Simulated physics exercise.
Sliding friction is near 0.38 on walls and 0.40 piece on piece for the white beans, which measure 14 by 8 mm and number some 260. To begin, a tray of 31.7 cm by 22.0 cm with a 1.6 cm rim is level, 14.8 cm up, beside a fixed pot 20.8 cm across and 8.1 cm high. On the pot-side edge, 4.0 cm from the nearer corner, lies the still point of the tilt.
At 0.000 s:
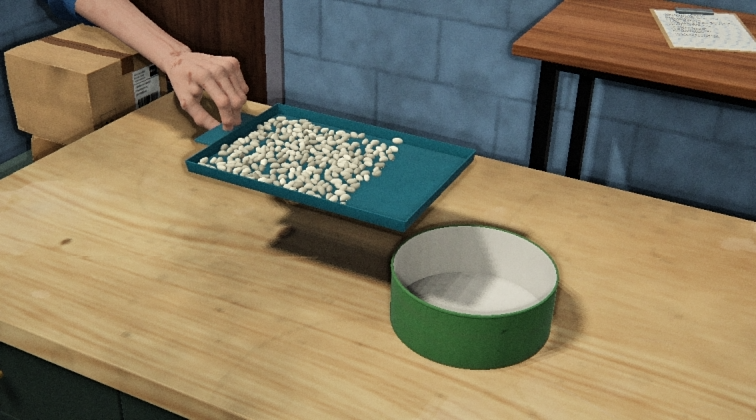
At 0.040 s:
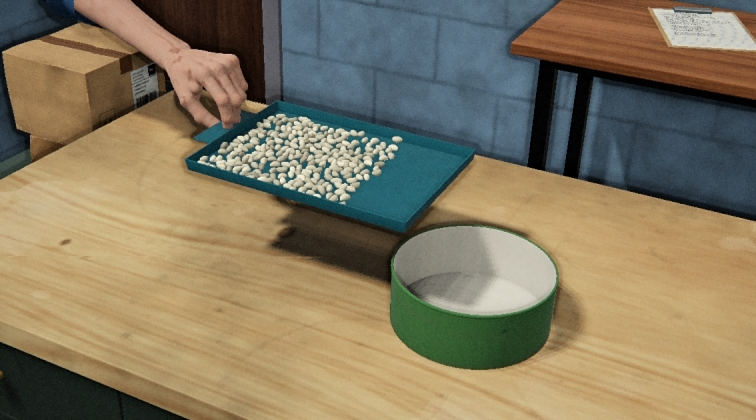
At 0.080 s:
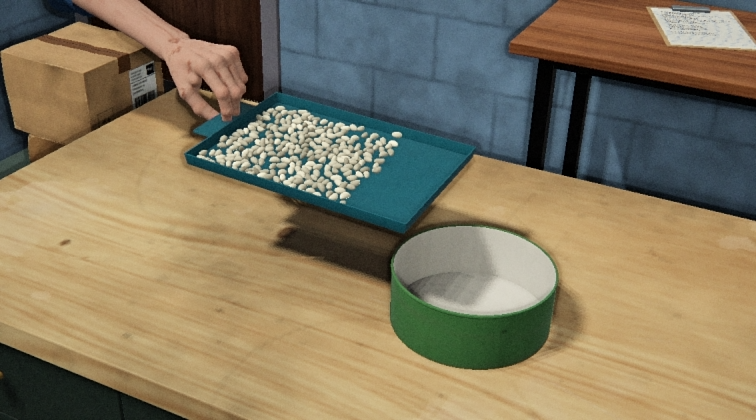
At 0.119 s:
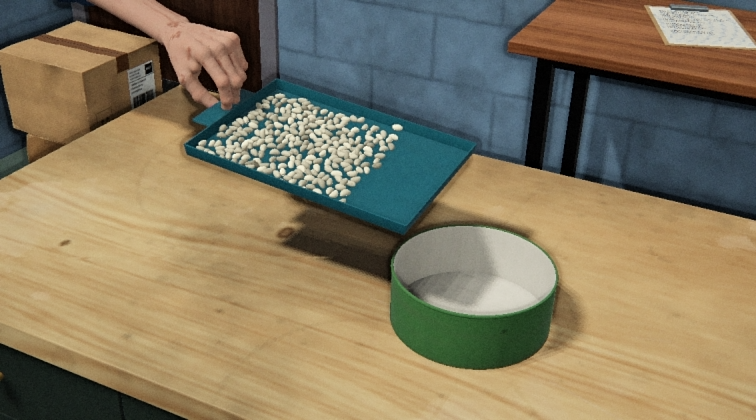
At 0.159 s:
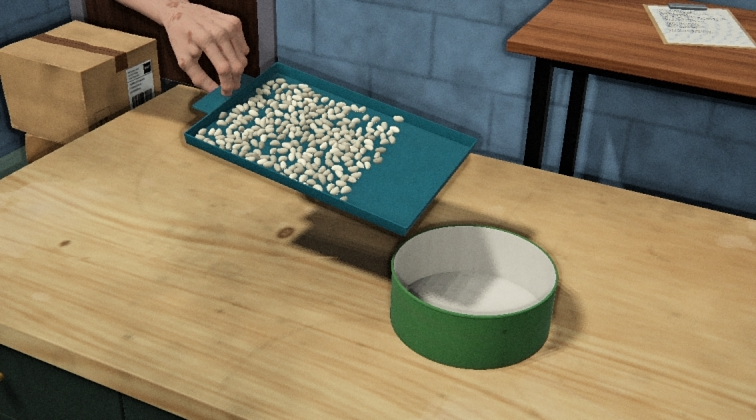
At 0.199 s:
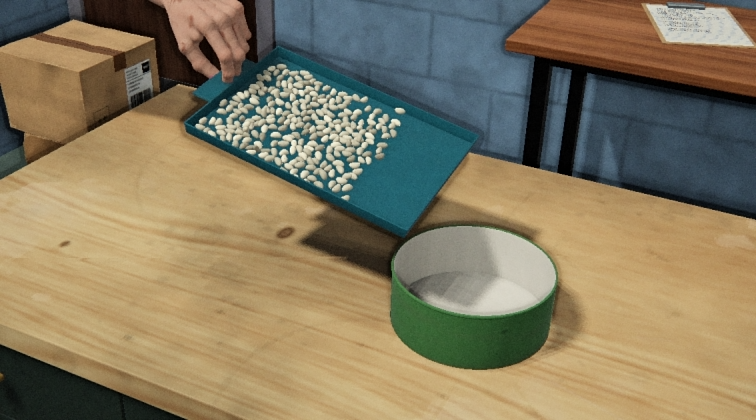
In this clip, a hand holds the left end of a teal tray of small pale pieces above a wooden table, near a green pot, and gradually raises that end, tilting the tray toward the pot while the pieces keep their places on it.
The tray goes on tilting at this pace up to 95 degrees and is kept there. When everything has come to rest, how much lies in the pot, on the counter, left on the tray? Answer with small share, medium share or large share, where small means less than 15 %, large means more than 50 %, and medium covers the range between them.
Pot - large share; counter - medium share; tray - small share.
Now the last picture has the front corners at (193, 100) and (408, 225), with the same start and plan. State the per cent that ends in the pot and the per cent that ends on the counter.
Pot 90, counter 10.
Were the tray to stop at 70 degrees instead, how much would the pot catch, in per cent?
Share in the pot: Around 60 %.
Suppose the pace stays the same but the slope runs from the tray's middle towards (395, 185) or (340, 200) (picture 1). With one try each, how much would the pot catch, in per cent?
The share comes to about 90 in a hundred, then about 25 in a hundred.
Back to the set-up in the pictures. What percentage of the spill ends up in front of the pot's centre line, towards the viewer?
100 %.
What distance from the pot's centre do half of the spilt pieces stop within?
About 24 cm from the centre.
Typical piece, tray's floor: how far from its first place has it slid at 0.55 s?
Around 9 centimetres.
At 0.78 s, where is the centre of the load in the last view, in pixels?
Around (424, 262).
After 0.55 s, tilt 54 degrees; the tray holds 100 %, the pot 0 %.
After 0.78 s, tilt 80 degrees; the tray holds 45 %, the pot 25 %.
After 1.13 s, tilt 95 degrees; the tray holds 0 %, the pot 75 %.
By 2.3 s all is still; pot 75 %, counter 25 %, tray 0 %.
